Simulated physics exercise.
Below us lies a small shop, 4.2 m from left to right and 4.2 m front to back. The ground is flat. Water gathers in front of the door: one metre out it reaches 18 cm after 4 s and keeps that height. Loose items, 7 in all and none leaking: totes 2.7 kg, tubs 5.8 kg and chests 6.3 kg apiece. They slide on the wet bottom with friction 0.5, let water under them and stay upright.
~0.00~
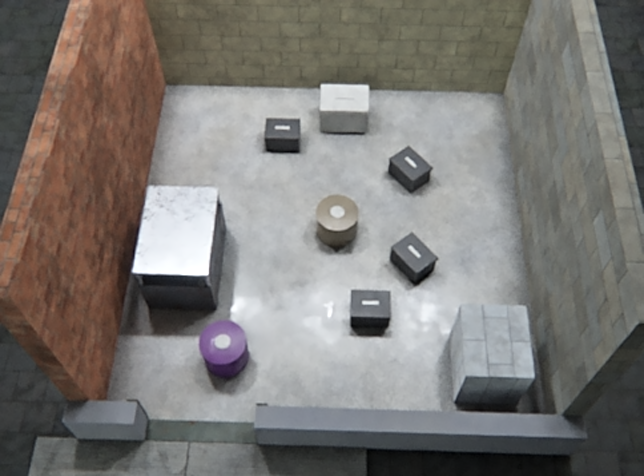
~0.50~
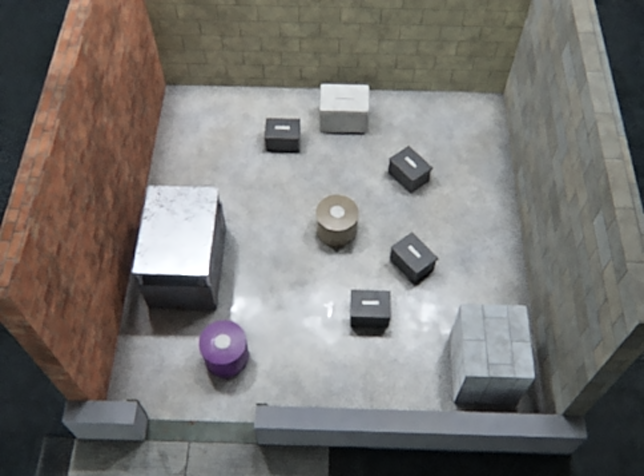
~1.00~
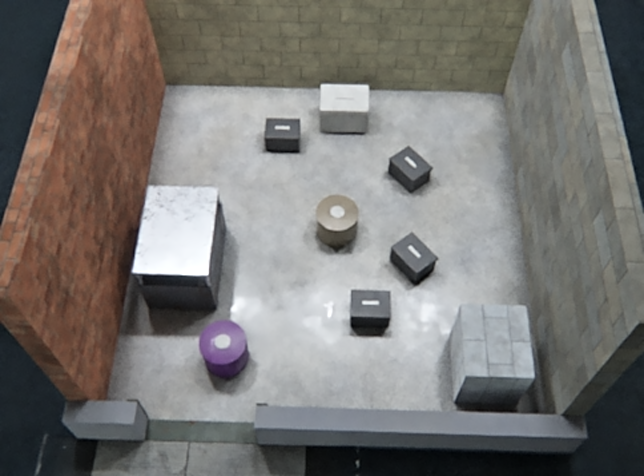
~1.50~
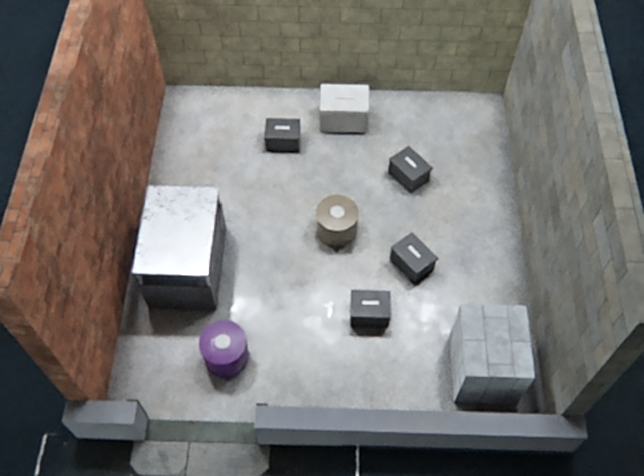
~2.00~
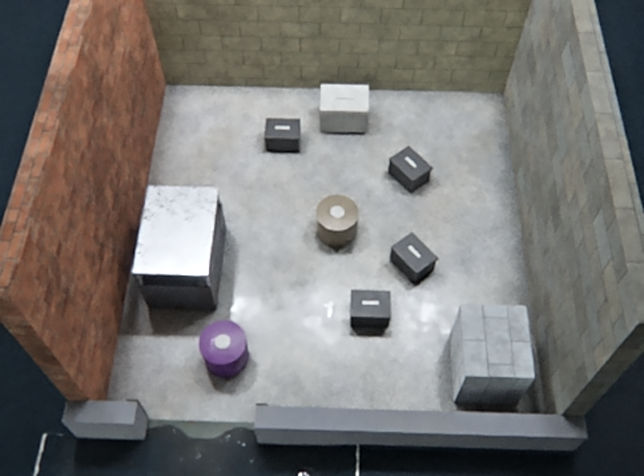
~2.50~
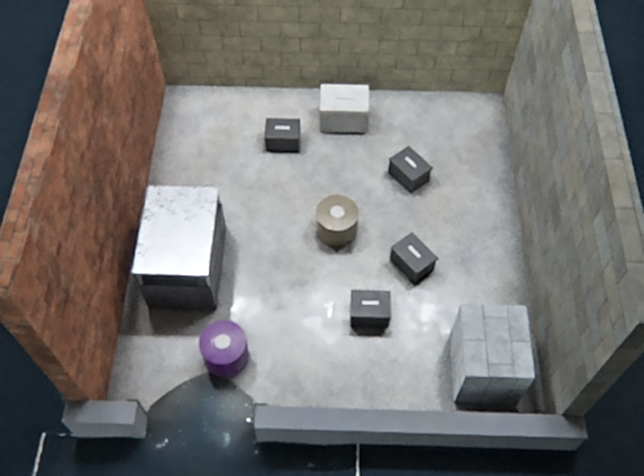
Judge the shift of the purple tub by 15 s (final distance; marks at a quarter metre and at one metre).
Purple tub ends far away.
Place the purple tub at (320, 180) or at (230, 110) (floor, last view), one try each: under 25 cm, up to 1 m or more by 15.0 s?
In that order: It ends far away; it travels far.
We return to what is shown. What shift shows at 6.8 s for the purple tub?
Roughly 250 cm by then.
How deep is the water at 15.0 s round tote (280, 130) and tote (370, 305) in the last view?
Roughly 9 and 4 cm.
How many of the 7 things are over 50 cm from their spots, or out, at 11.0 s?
By then 6.
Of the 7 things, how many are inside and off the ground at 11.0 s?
I count 7.
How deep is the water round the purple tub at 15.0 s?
Roughly 8 cm.
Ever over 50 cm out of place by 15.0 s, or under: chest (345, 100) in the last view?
Answer: Less.
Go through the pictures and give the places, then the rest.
The purple tub at (223, 342), on the bottom; water covers 0.0 m2; 0 of 7 have shifted, in the first frame.
The purple tub at (223, 342) rests on the ground; 0.0 m2 under water; 0 of 7 have shifted, in the second frame.
The purple tub at (223, 342) rests on the ground; water covers 0.0 m2; 0 of 7 have shifted, in the third frame.
The purple tub at (223, 342), on the bottom; 0.0 m2 under water; 0 of 7 have shifted, in the fourth frame.
The purple tub at (223, 342) rests on the ground; water covers 0.0 m2; 0 of 7 have shifted, in the fifth frame.
The purple tub at (223, 342) rests on the ground; 0.3 m2 under water; 0 of 7 have shifted, in the sixth frame.
After 3.5 s the purple tub is near (233, 309), 0.4 m from its start, aground; 0 afloat.
After 6.8 s the purple tub is near (288, 143), 2.5 m from its start, aground; 0 afloat.
After 11.0 s the purple tub is near (305, 112), 2.9 m from its start, afloat; 7 afloat.
After 15.0 s the purple tub is near (185, 173), 2.0 m from its start, afloat; 7 afloat.
